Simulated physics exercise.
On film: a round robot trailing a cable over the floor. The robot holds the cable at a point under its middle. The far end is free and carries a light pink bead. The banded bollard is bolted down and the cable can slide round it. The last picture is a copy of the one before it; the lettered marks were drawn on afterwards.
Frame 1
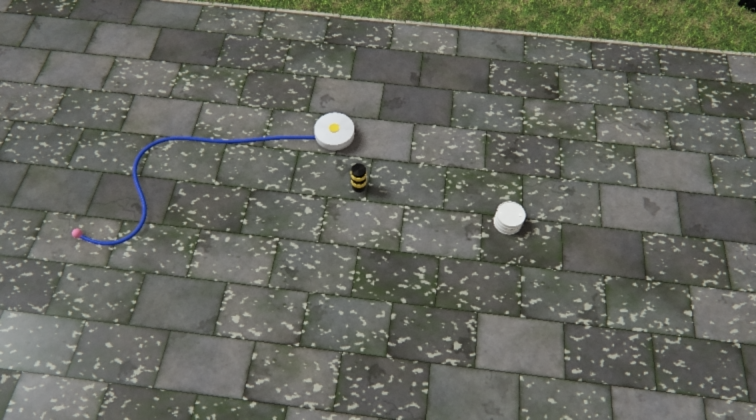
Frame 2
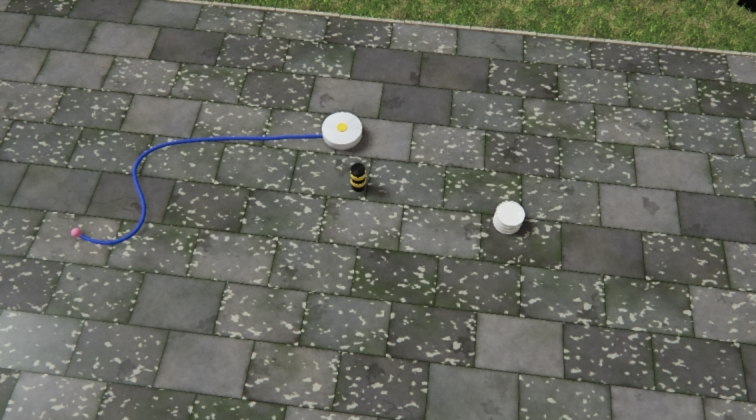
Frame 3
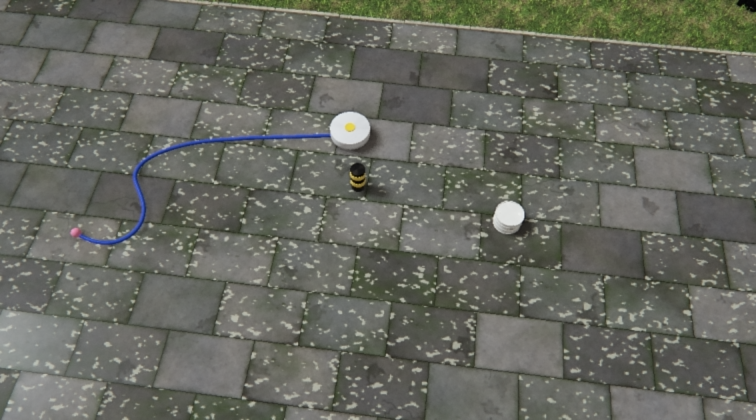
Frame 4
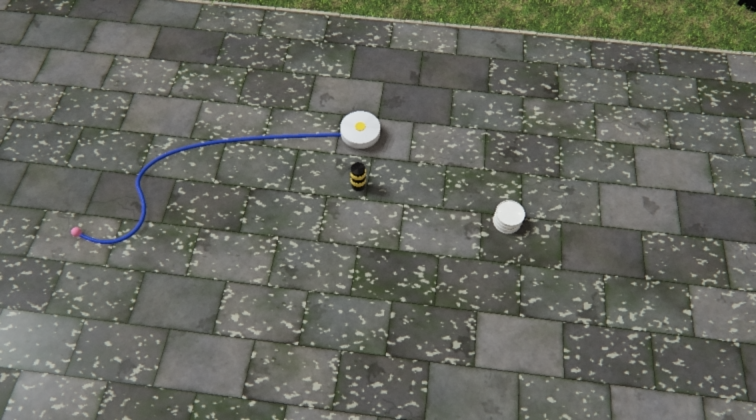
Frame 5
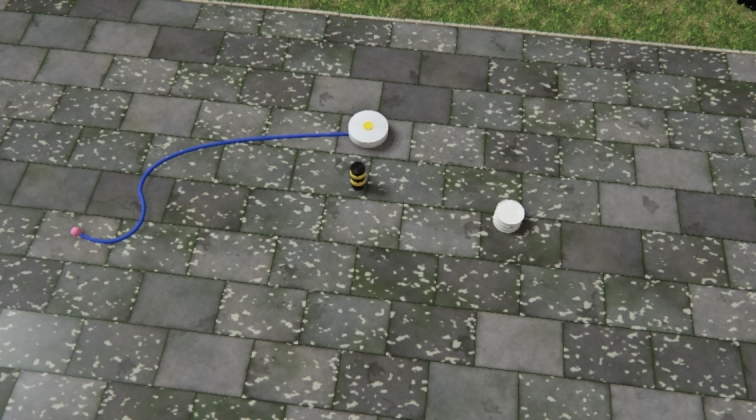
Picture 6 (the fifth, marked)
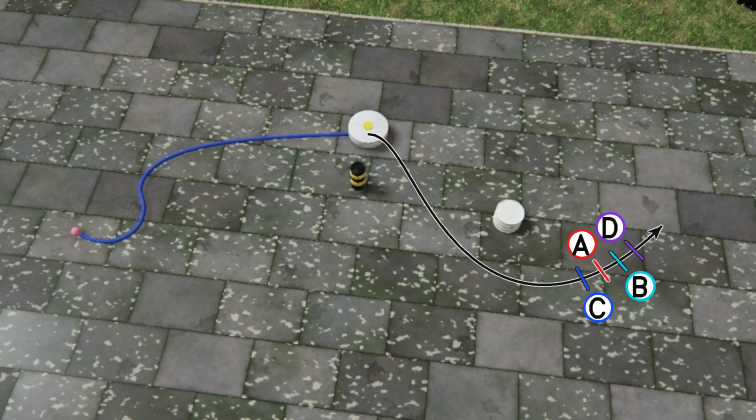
The round white robot slides slightly right past a bollard, trailing a curved blue cable.
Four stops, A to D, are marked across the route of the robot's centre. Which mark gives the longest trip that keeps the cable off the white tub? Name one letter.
B is the last safe stop.
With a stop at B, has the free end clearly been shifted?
Yes.
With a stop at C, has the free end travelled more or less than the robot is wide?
By then, more.
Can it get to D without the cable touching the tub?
For that mark, no.
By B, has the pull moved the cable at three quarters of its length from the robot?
Yes.
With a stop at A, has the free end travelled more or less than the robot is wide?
More.
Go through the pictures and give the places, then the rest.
The first frame shows white tub (509, 218); bollard (359, 178); robot (335, 132).
The second frame shows robot (342, 132); white tub (509, 218).
The third frame shows robot (350, 132); free end (76, 233).
The fourth frame shows robot (360, 131); bollard (358, 177).
The fifth frame shows robot (368, 130); white tub (509, 216); bollard (358, 176); free end (76, 232).
On the copy, A at (601, 271); B at (619, 261); C at (582, 279); D at (634, 250); the route from (368, 134) via (490, 270) to (661, 226).
On B. First, robot (431, 207), middle of the cable (256, 176), free end (80, 233).
Then, robot (523, 279), middle of the cable (364, 179), free end (186, 204).
Finally, robot (621, 258), middle of the cable (430, 209), free end (261, 191); only the bollard has been touched, if anything.
By contrast, A is safe but short; C is safe but short; D brings the cable against the tub.
